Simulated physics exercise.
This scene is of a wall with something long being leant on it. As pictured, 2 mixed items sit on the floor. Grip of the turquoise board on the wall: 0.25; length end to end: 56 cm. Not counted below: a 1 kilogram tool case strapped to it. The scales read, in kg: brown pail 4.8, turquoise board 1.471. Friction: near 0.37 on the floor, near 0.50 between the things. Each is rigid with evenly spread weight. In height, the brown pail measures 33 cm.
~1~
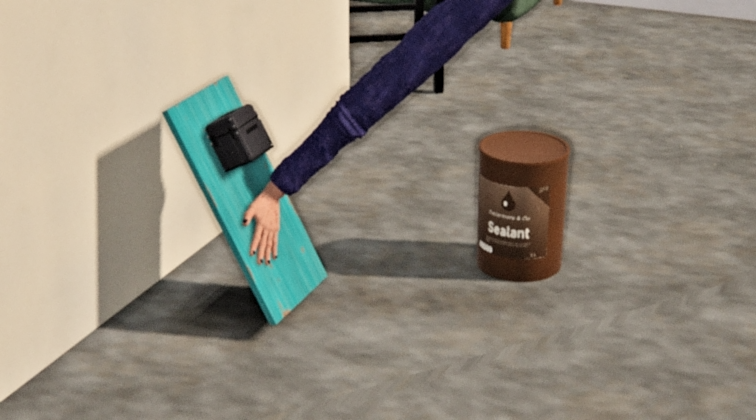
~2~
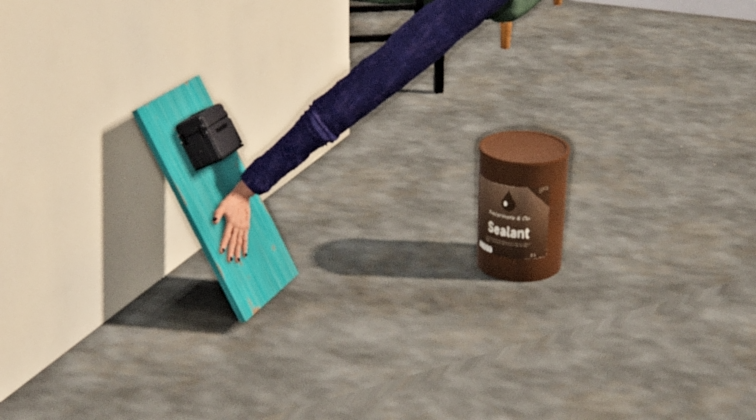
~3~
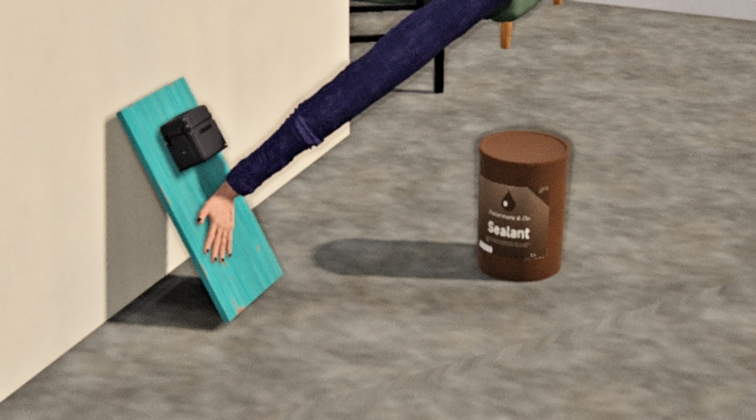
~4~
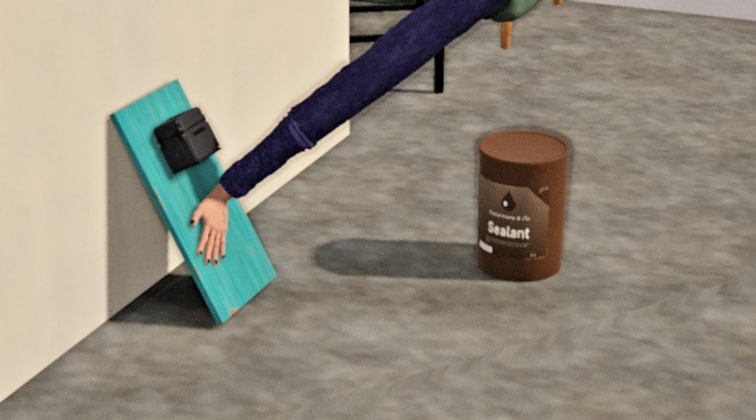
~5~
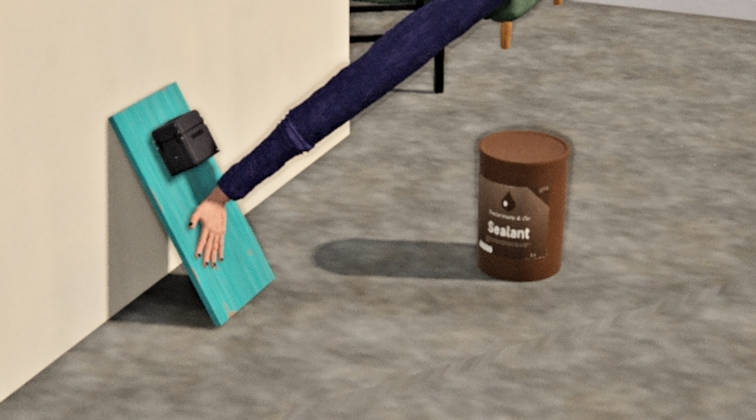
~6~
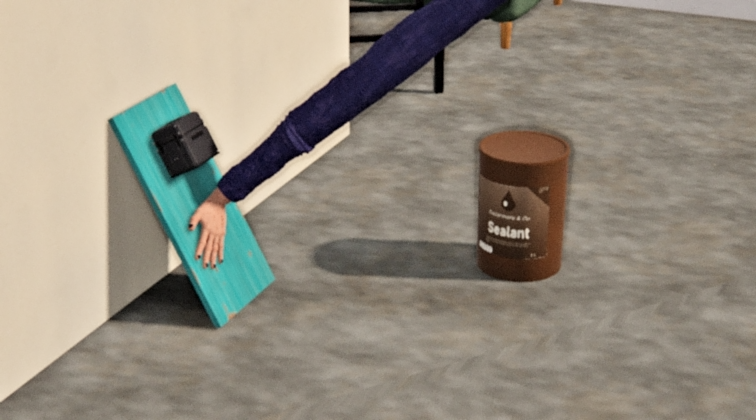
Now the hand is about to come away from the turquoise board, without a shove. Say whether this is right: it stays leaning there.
Look, it keeps its place.
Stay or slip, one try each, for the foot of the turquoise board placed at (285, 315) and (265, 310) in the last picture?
At first it fails to stay, and the next time it keeps its lean.
Then, 0.20 s past the last view, nothing moves.
Then, 0.50 s past the last view, turquoise board resting near (195, 204).
Finally, both still in place (within 10 cm). Final places as that camera would see them, turquoise board near (195, 204). The board remains leaning.
